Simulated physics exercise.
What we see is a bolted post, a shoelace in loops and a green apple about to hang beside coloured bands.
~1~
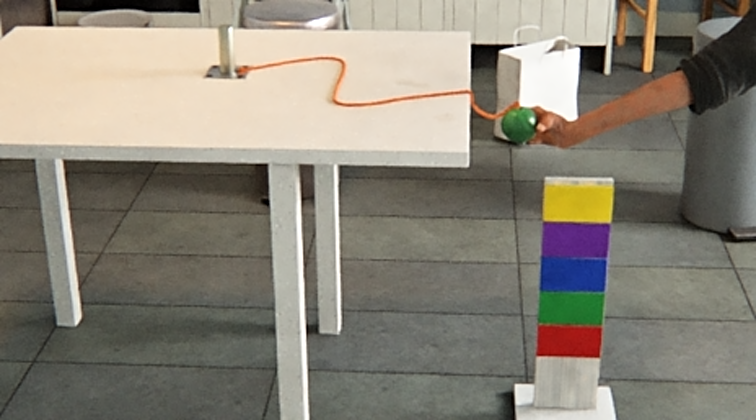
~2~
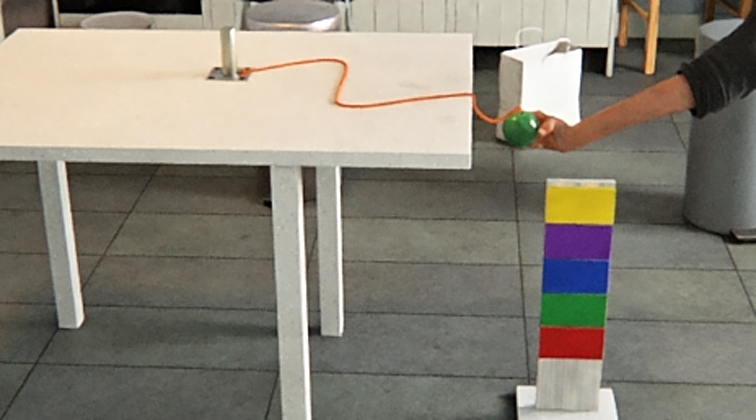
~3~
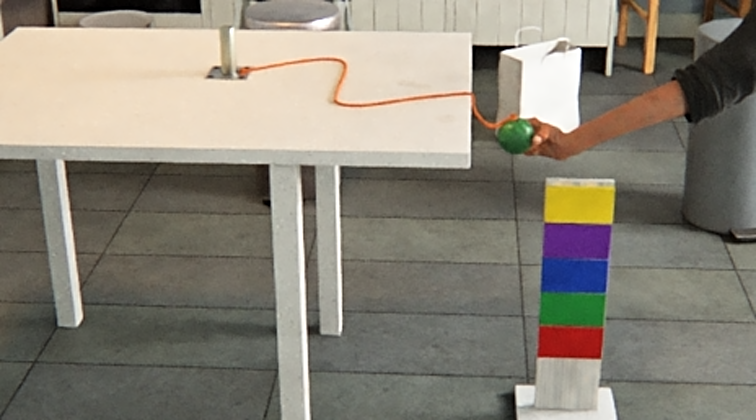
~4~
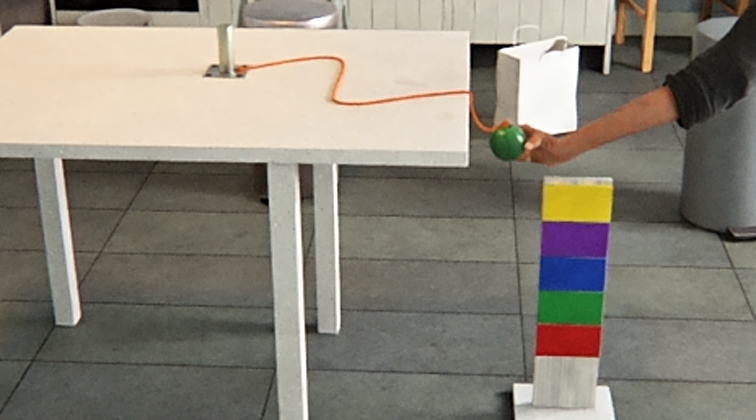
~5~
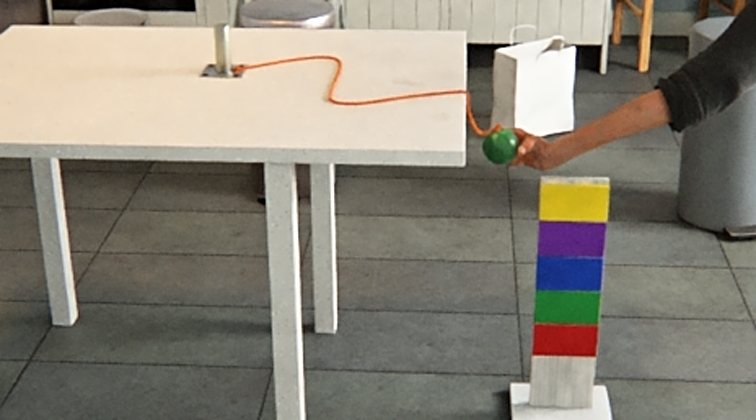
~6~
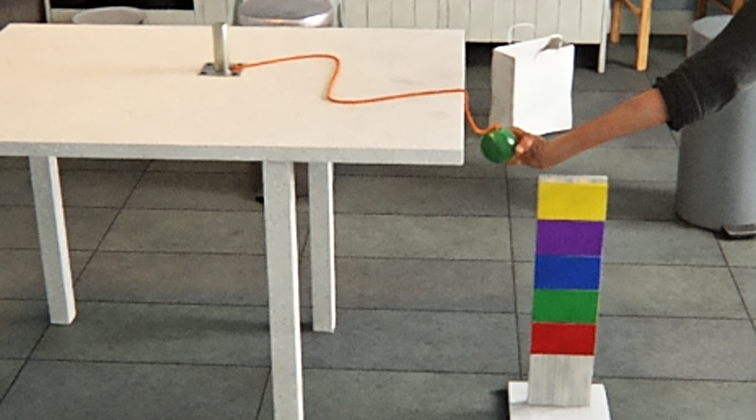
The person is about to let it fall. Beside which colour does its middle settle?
Its centre hangs level with the green band.
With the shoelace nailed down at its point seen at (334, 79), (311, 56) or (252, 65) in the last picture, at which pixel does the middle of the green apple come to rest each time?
About (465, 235), (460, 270) and (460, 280).
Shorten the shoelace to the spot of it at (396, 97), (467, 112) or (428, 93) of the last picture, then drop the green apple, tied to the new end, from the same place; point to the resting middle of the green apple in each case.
Near (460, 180), (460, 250) and (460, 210).
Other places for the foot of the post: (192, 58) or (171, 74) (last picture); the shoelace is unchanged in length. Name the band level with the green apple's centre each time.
Taking them in turn: Blue; blue.
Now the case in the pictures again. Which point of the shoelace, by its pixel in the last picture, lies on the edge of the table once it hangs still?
At (329, 94), roughly.
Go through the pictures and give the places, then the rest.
Green apple (520, 124); yellow (578, 205); purple (576, 241); blue (574, 275); green (572, 309); red (569, 342), in the first picture.
Green apple (521, 129); shoelace through (277, 67) (344, 63) (340, 89) (371, 106) (447, 96), in the second picture.
Green apple (516, 136), in the third picture.
Green apple (508, 143); shoelace through (274, 64) (341, 60) (337, 86) (368, 103) (445, 94), in the fourth picture.
Green apple (501, 146), in the fifth picture.
Green apple (499, 145); shoelace through (269, 62) (336, 59) (332, 84) (363, 102) (440, 92), in the sixth picture.
A little later, apple near (491, 290); level with green.
Next, apple near (440, 268); level with green.
Later still, apple near (468, 286); level with green.
When it is over, apple near (458, 285); level with green. Its middle rests at the green band.
